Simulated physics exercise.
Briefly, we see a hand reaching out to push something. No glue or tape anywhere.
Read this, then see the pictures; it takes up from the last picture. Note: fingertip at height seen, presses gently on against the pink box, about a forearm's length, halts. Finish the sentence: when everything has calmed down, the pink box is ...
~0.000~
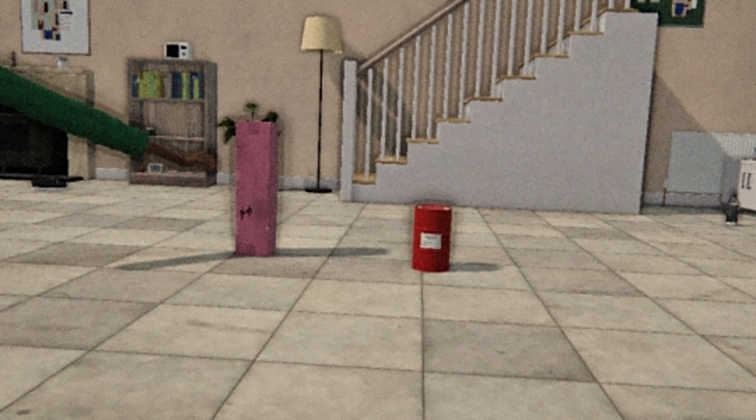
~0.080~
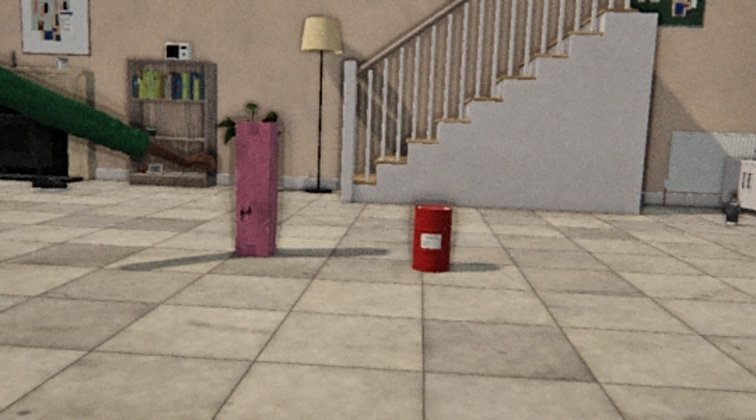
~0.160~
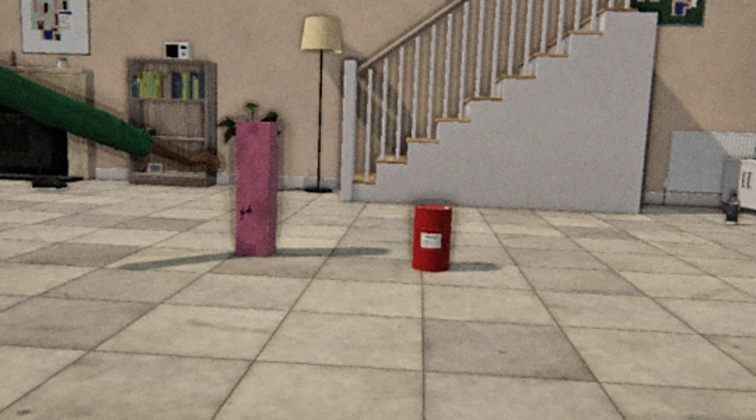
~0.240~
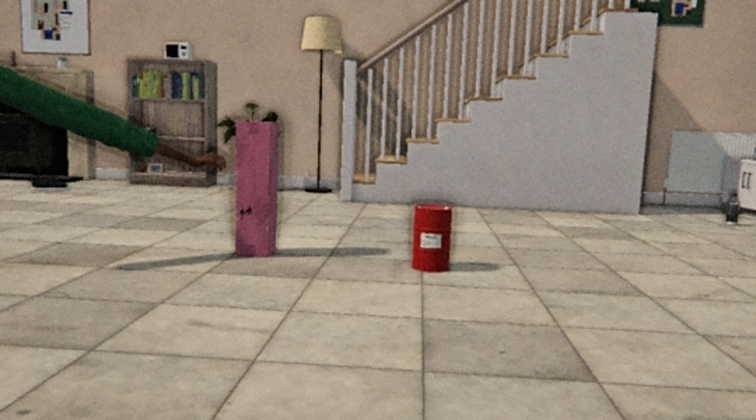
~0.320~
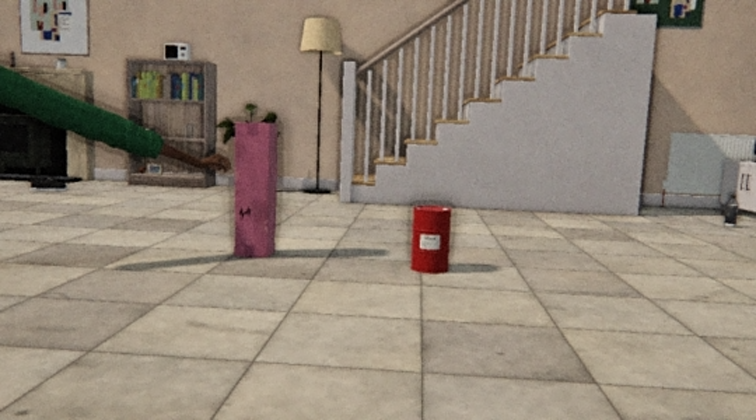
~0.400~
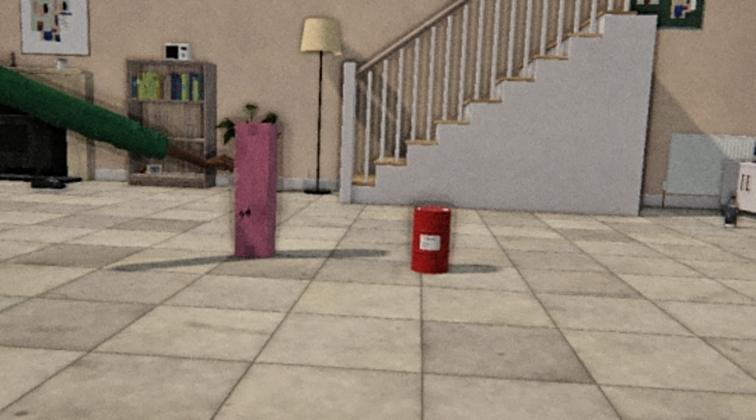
When everything has calmed down, the pink box is knocked over.
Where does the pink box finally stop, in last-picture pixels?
Pretty much around (344, 243), I'd say.
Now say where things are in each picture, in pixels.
The first picture shows pink box (257, 189).
The second picture shows pink box (257, 189).
The third picture shows pink box (257, 189).
The fourth picture shows pink box (257, 189).
The fifth picture shows pink box (256, 190).
The sixth picture shows pink box (256, 190).
After 0.80 s, pink box turned 17° from how it was put near (276, 189).
After 1.10 s, pink box turned 42° from how it was put near (305, 198).
After 1.30 s, pink box on its side near (337, 239).
In the end (2.0 s), toppled on the floor, pink box. At the end, from the last picture's camera, pink box near (344, 243).
